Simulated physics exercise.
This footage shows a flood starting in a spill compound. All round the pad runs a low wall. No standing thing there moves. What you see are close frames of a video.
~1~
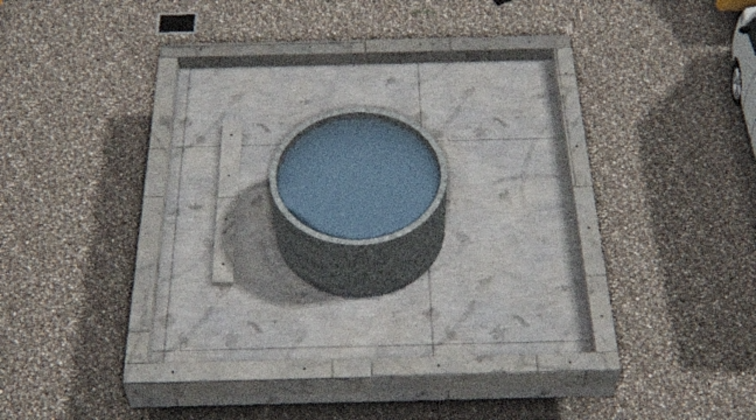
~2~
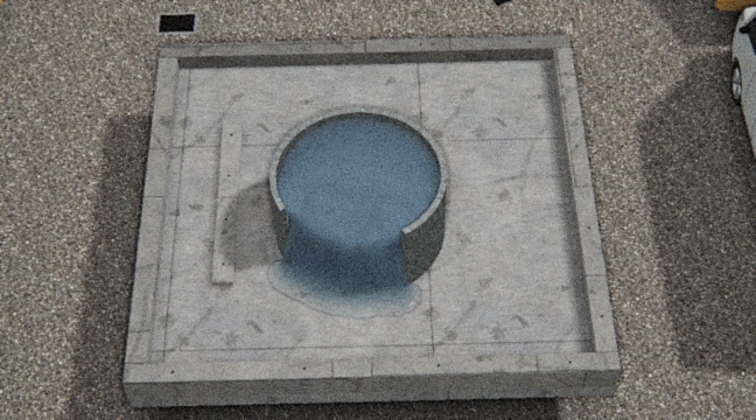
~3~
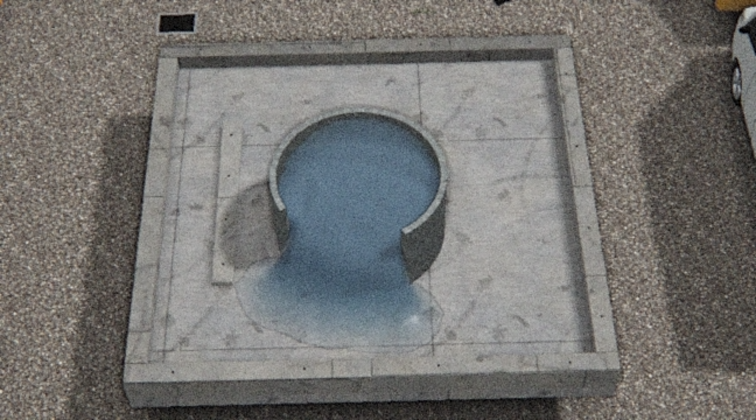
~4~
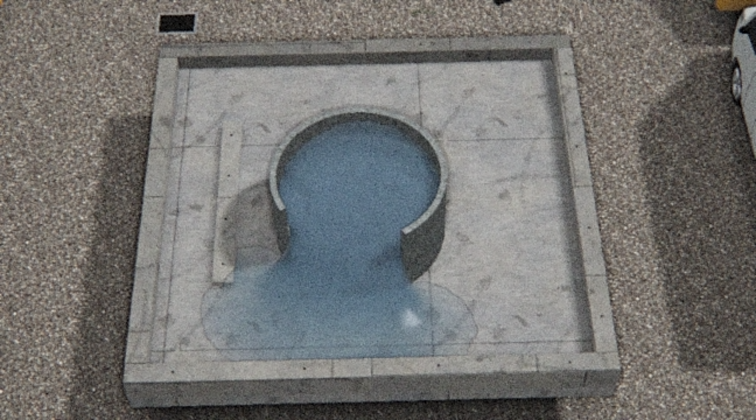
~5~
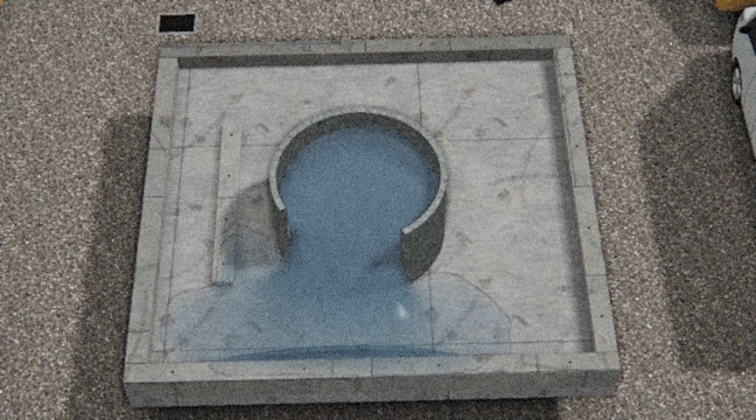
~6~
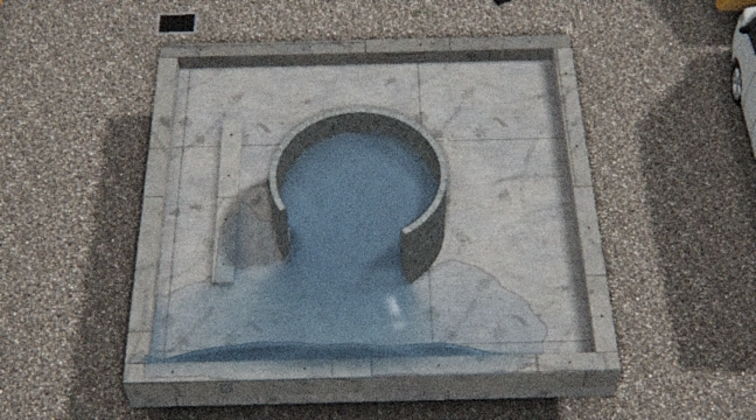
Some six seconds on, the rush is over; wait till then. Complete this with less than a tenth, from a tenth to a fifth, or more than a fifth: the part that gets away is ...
The part that gets away is more than a fifth.
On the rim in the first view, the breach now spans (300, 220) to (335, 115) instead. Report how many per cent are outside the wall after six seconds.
Close to 20 per cent, I reckon.
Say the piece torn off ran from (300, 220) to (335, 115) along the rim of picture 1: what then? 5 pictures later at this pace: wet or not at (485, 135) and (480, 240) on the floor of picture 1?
First point bare, second point bare.
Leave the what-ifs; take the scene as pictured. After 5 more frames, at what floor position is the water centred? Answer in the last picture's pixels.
Around pixel (347, 282) of the last picture.
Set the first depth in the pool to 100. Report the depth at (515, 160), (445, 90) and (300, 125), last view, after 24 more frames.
About 4, 4 and 0 percent, in that order.
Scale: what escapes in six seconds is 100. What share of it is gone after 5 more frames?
Near 45 in a hundred.
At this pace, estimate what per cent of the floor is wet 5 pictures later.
Roughly 30 %.
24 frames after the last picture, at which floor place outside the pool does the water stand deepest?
Deepest point: About (194, 76).
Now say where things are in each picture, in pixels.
The first picture shows still water in the round tank at (359, 178).
In the second picture, water pours out at (339, 275) and has run to (415, 299).
In the third picture, the front is at (427, 334), out from the gap at (340, 277).
In the fourth picture, the front is at a hidden place, out from the gap at (340, 280).
In the fifth picture, the front is at a hidden place, out from the gap at (340, 281).
In the sixth picture, water pours out at (340, 281) and has run to a hidden place.
A moment on, water covers 30 % of the floor; the low wall has let 6 % over.
Next, water covers 30 % of the floor; the low wall has let 15 % over.
Then, water covers 55 % of the floor; the low wall has let 31 % over.
Later, water covers 75 % of the floor; the low wall has let 33 % over.
In the end, water covers 80 % of the floor; the low wall has let 34 % over.
